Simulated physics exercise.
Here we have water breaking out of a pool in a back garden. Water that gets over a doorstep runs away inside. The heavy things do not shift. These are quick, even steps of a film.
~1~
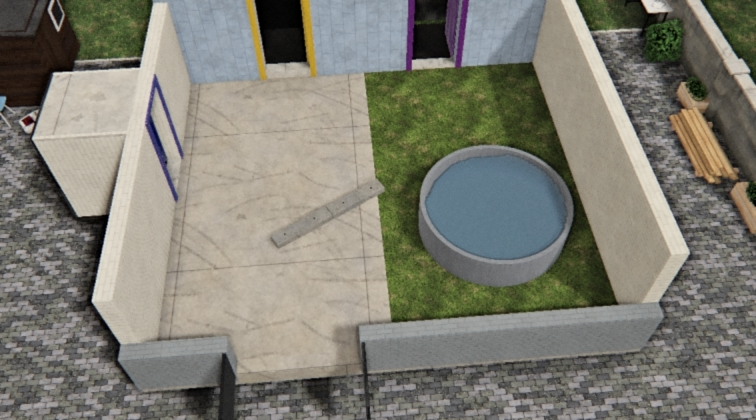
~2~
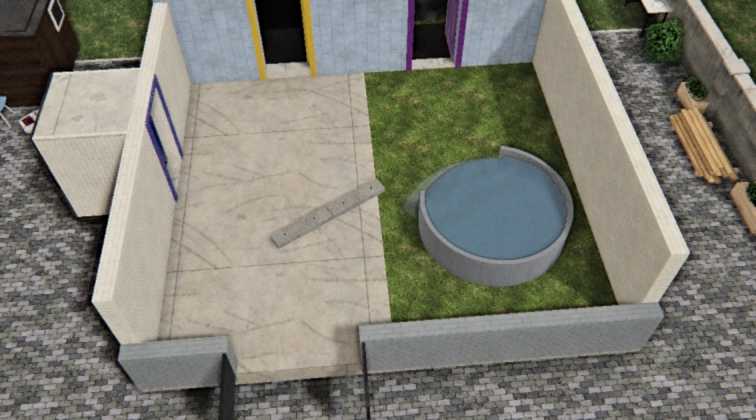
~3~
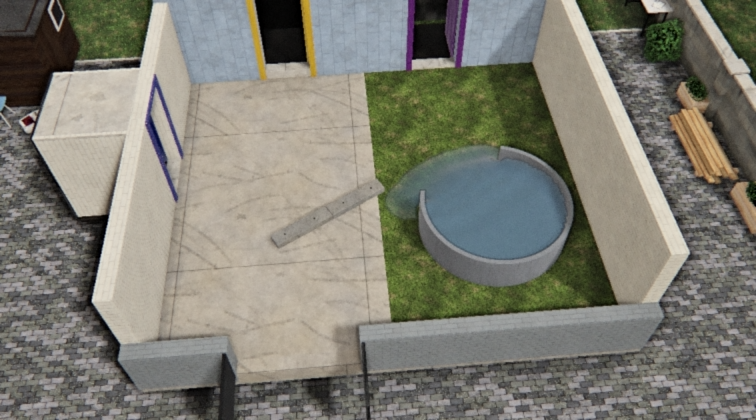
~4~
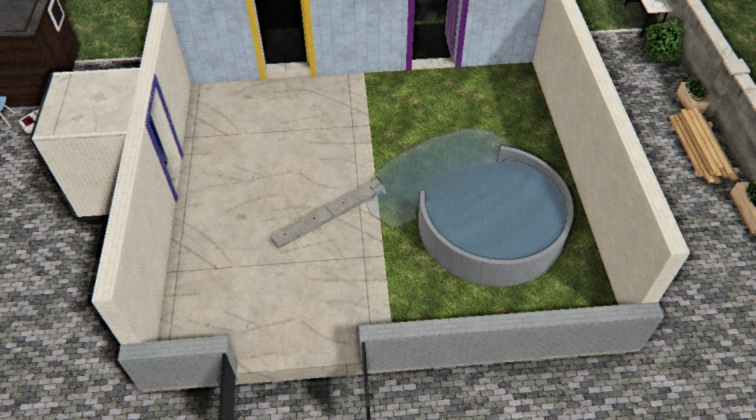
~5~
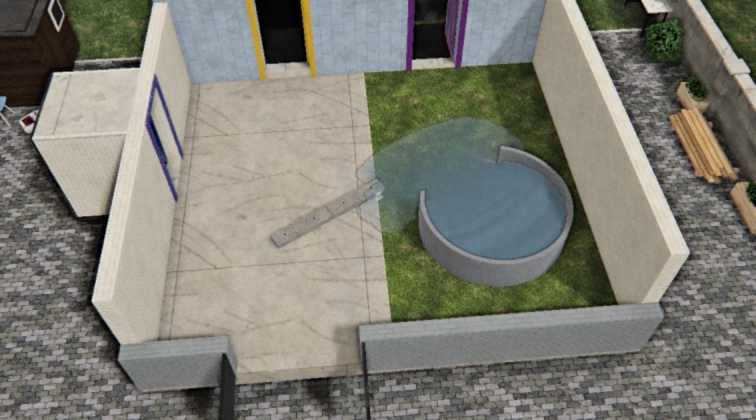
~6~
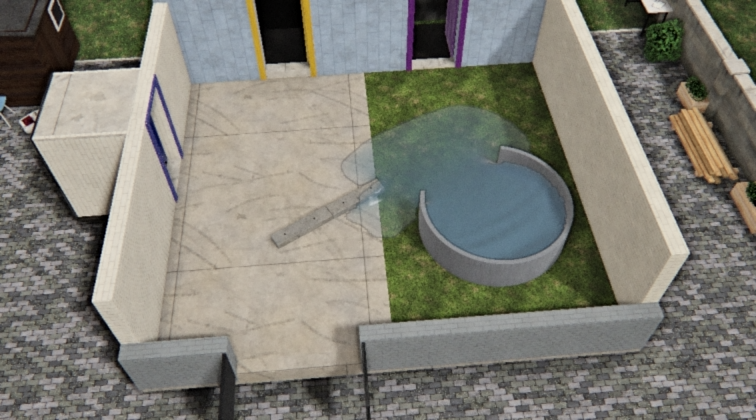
Walled back garden with water pouring from a gap in a round grey tank, spreading over grass and around a plank's end.
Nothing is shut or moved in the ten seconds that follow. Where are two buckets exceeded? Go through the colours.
One by one: The yellow door holds within the limit; the purple door floods; the blue door floods.
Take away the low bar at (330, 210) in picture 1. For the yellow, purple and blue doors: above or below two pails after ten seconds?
One by one: The yellow one lets less in; the purple one is over; the blue one goes over.
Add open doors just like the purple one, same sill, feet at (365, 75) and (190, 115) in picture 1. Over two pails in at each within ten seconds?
In turn: Passes that mark, takes more.
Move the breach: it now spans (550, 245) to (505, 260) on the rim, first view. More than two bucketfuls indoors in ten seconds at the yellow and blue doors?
Then: The yellow door keeps below it, the blue door takes less.
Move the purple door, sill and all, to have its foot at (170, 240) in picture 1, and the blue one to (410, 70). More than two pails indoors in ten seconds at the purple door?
Then: Purple takes less.
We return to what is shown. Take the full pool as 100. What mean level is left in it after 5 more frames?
About 60 per cent.
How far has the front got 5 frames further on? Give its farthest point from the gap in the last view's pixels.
Near (291, 128).
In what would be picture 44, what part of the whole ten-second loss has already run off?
Close to 50 %.
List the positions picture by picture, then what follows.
In the first frame, still water in the round tank at (496, 203).
In the second frame, water pours out on the round tank's far side and has run to a hidden place.
In the third frame, water pours out on the round tank's far side and has run to a hidden place.
In the fourth frame, the front is at (512, 148), out from the gap on the round tank's far side.
In the fifth frame, the front is at (490, 124), out from the gap on the round tank's far side.
In the sixth frame, the front is at (487, 113), out from the gap on the round tank's far side.
A moment on, water covers 30 % of the floor; the yellow door not reached, the purple door not reached, the blue door not reached.
Next, water covers 50 % of the floor; the yellow door wet at the sill, nothing in, the purple door under two buckets in, the blue door not reached.
Then, water covers 60 % of the floor; the yellow door wet at the sill, nothing in, the purple door over two buckets in, the blue door wet at the sill, nothing in.
Later, water covers 75 % of the floor; the yellow door wet at the sill, nothing in, the purple door far over two buckets in, the blue door over two buckets in.
In the end, water covers 90 % of the floor; the yellow door wet at the sill, nothing in, the purple door far over two buckets in, the blue door over two buckets in.
